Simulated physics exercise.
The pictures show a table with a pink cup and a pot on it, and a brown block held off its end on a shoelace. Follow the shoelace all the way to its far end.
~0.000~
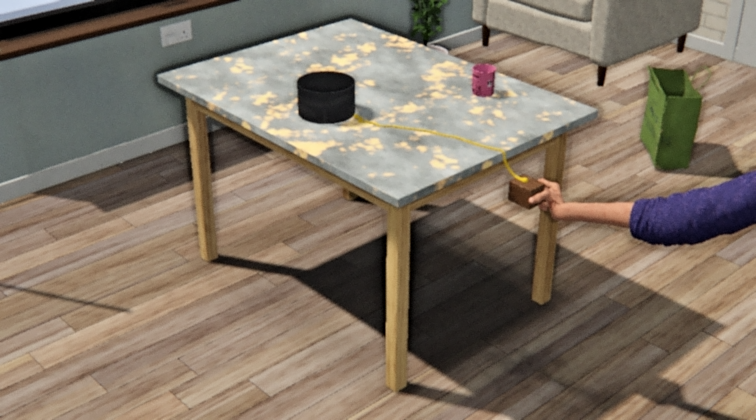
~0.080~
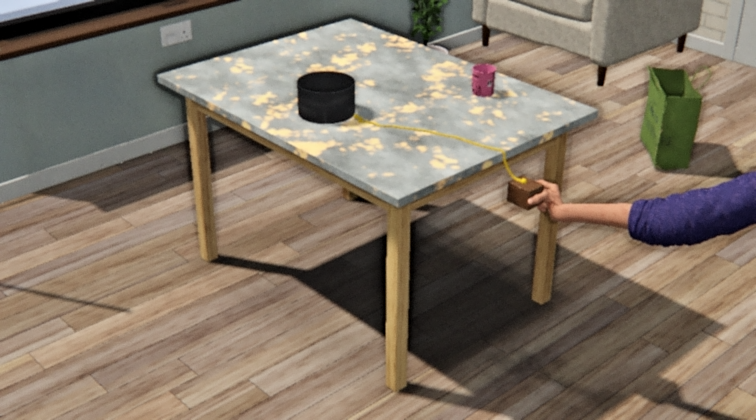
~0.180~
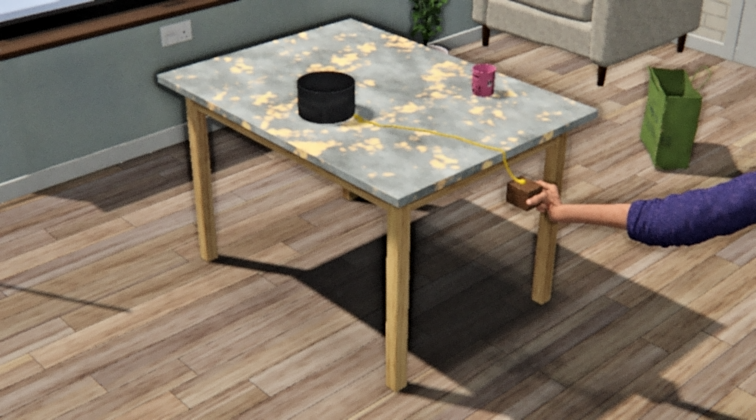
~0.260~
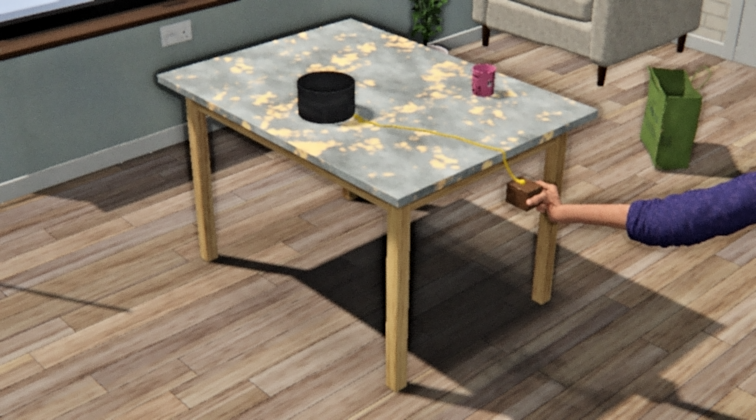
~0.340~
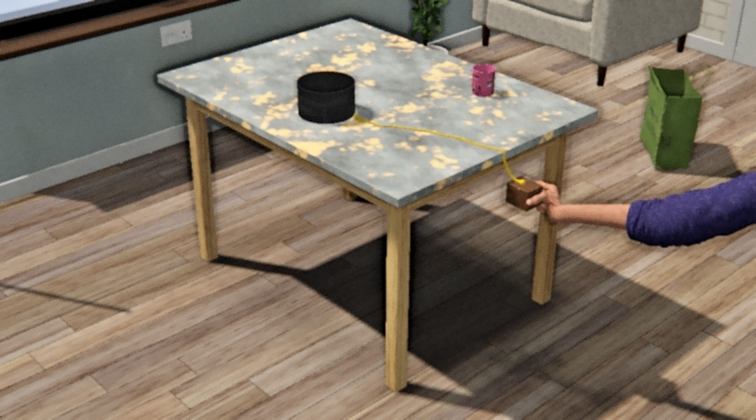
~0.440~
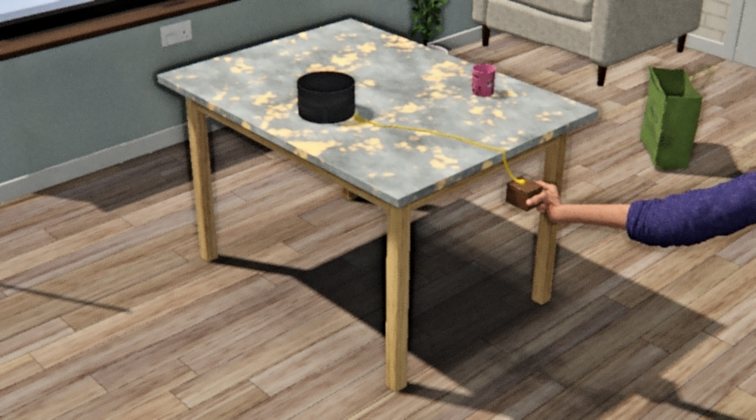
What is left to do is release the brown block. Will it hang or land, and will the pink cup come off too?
The brown block stays suspended; the pink cup stays put.
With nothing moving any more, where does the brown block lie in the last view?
It comes to rest around (513, 221).
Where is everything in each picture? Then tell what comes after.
The first picture shows brown block (526, 192); pot (326, 81); pink cup (484, 68).
The second picture shows brown block (525, 193).
The third picture shows brown block (524, 194).
The fourth picture shows brown block (524, 194); shoelace through (389, 126) (442, 135).
The fifth picture shows brown block (524, 194); shoelace through (389, 126) (442, 135).
The sixth picture shows brown block (524, 194); pot (326, 81); pink cup (484, 68); shoelace tied to the pot, with little slack.
Around 1.12 s, block above the floor near (486, 214); pot as before; cup as before.
Around 2.08 s, block above the floor near (505, 224); pot as before; cup as before.
Finally, block above the floor near (513, 221); pot as before; cup as before. The brown block hangs in the air and the pink cup remains where it stands.
